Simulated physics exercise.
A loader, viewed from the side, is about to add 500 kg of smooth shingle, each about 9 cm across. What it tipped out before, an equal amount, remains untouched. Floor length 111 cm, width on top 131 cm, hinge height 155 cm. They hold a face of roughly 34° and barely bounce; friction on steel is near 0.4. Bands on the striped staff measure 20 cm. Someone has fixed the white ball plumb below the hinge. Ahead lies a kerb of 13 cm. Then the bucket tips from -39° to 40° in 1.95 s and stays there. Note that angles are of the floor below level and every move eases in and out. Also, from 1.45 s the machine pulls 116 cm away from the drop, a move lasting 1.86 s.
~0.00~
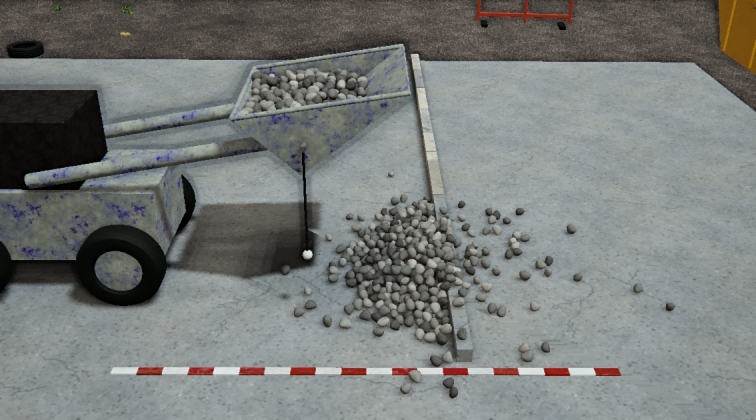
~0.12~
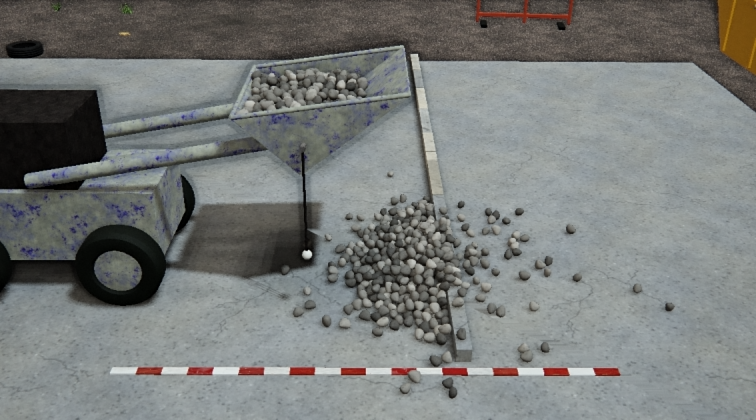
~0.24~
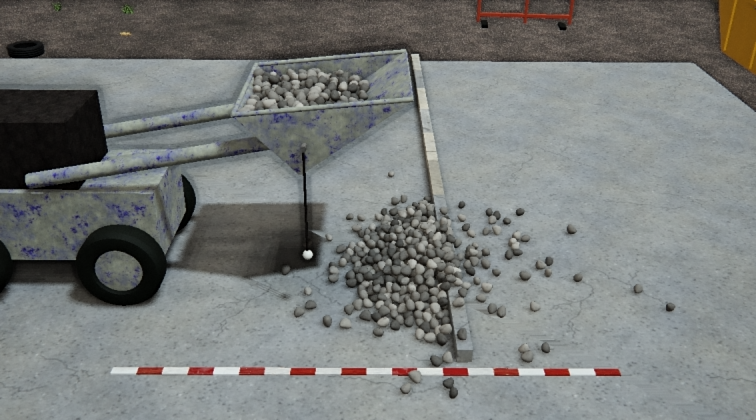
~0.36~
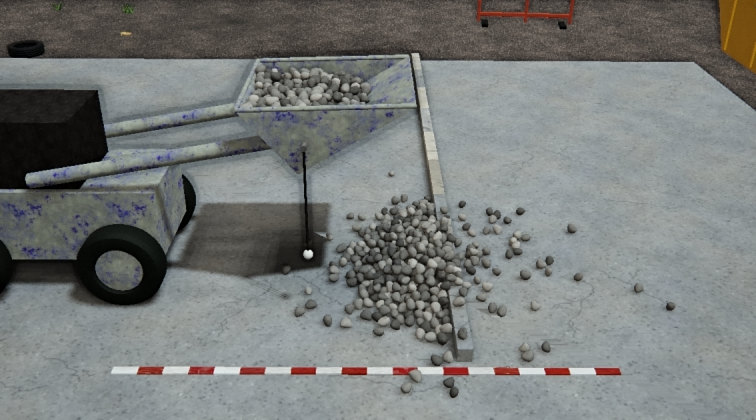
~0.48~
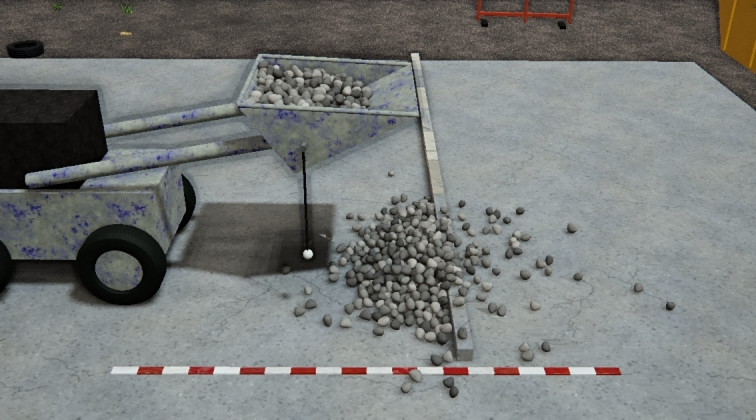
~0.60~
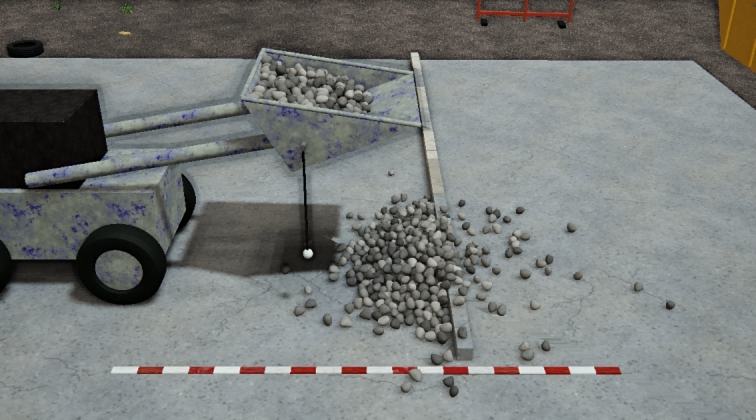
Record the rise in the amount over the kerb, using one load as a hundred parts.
Rise: About 20 parts in every hundred.
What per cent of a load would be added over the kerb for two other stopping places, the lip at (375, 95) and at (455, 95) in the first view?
The first would add some 0 per cent and the second some 60 per cent.
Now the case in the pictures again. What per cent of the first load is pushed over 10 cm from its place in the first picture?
About 25 %.
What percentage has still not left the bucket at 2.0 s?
Around 15 in a hundred.
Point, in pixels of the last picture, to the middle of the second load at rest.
Centre: Approx. (400, 252).
After 1.5 s the floor is at 28°; in per cent of one load, 99 in the bucket, 92 on this side of the kerb, 10 over the kerb; the foremost stones are at (575, 261).
After 2.0 s the floor is at 40°; in per cent of one load, 17 in the bucket, 168 on this side of the kerb, 15 over the kerb; the foremost stones are at (575, 261).
After 3.8 s the floor is at 40°; in per cent of one load, 0 in the bucket, 171 on this side of the kerb, 29 over the kerb; the foremost stones are at (592, 275).
After 6.6 s the floor is at 40°; in per cent of one load, 0 in the bucket, 171 on this side of the kerb, 29 over the kerb; the foremost stones are at (592, 275). Net gain over the kerb, 20.
